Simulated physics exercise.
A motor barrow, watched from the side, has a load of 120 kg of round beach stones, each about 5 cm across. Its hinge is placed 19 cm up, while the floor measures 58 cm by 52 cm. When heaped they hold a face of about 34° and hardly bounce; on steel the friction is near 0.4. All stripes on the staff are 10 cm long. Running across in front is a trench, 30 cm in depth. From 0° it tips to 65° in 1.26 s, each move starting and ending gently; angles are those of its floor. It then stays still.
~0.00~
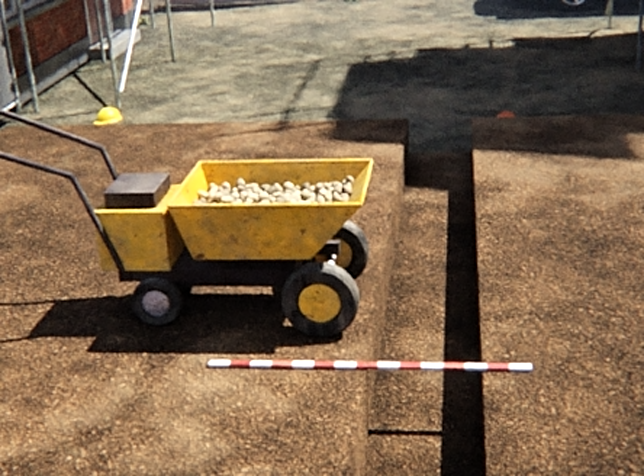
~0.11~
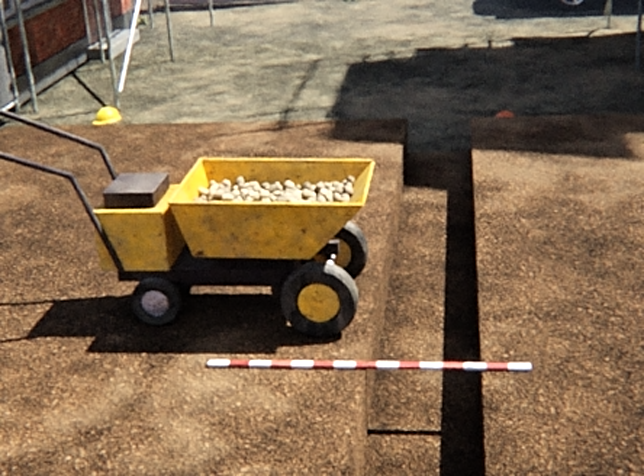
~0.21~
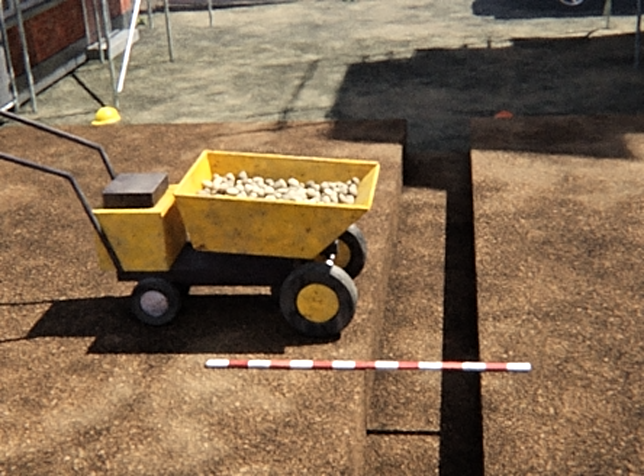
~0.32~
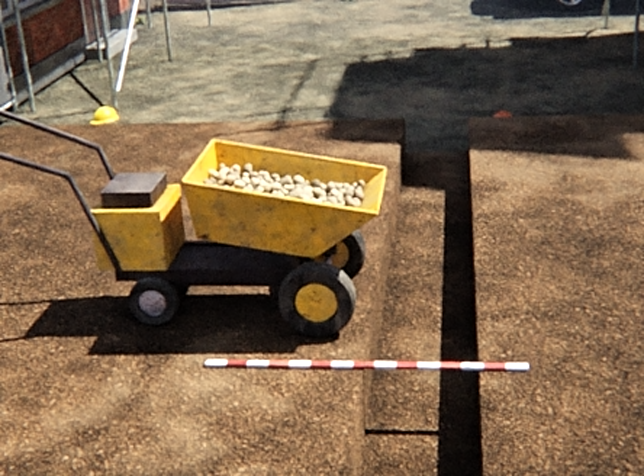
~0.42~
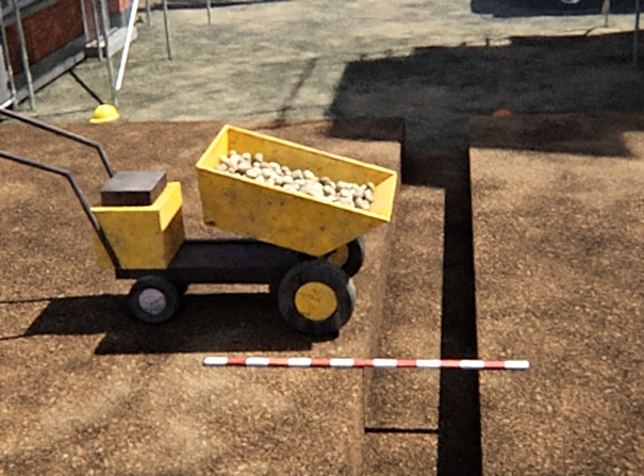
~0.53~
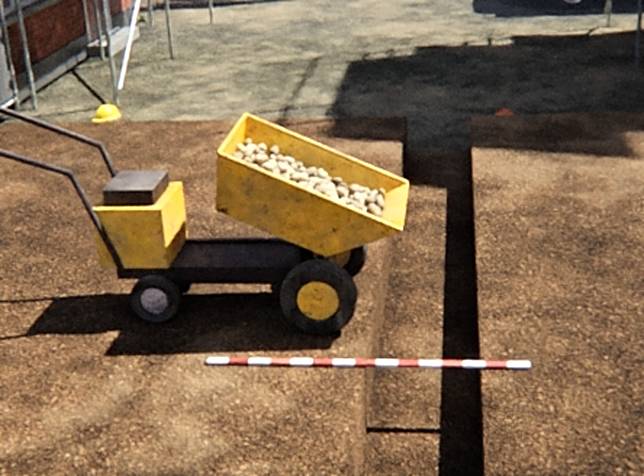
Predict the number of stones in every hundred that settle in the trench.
Close to 61 in a hundred.
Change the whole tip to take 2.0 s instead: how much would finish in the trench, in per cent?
It would come to roughly 70 per cent.
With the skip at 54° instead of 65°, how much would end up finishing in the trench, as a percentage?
I'd expect around 55 in a hundred.
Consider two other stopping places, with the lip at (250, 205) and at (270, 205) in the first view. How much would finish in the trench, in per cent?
Near 80 then near 100 percent.
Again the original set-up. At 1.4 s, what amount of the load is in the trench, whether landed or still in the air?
About 25 per cent by then.
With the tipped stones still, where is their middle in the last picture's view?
Middle at around (467, 341), I'd say.
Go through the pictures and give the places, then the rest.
The first frame shows lip at (361, 205), floor tilted 0°, highest stones at (301, 191).
In the second frame, the skip is at 1°, its lip at (363, 206); the top of the load is at (277, 190); the stones move at 0.2 m/s on average.
The third frame shows lip at (369, 209), floor tilted 5°, highest stones at (240, 187); the stones move at 0.4 m/s on average.
The fourth frame shows lip at (377, 214), floor tilted 10°, highest stones at (229, 177); the stones move at 0.5 m/s on average.
The fifth frame shows lip at (388, 220), floor tilted 17°, highest stones at (230, 166); the stones move at 0.6 m/s on average.
The sixth frame shows lip at (402, 230), floor tilted 25°, highest stones at (245, 154); the stones move at 0.6 m/s on average.
After 0.9 s the floor is at 55°; 100 % in the skip; the foremost stones are at (420, 246).
After 1.4 s the floor is at 65°; 63 % in the skip, 24 % in the trench, 13 % past the trench; the foremost stones are at (519, 307).
After 1.7 s the floor is at 65°; 25 % in the skip, 37 % in the trench, 37 % past the trench; the foremost stones are at (625, 300).
After 3.7 s the floor is at 65°; 0 % in the skip, 61 % in the trench, 39 % past the trench; the foremost stones are past the picture's edge.
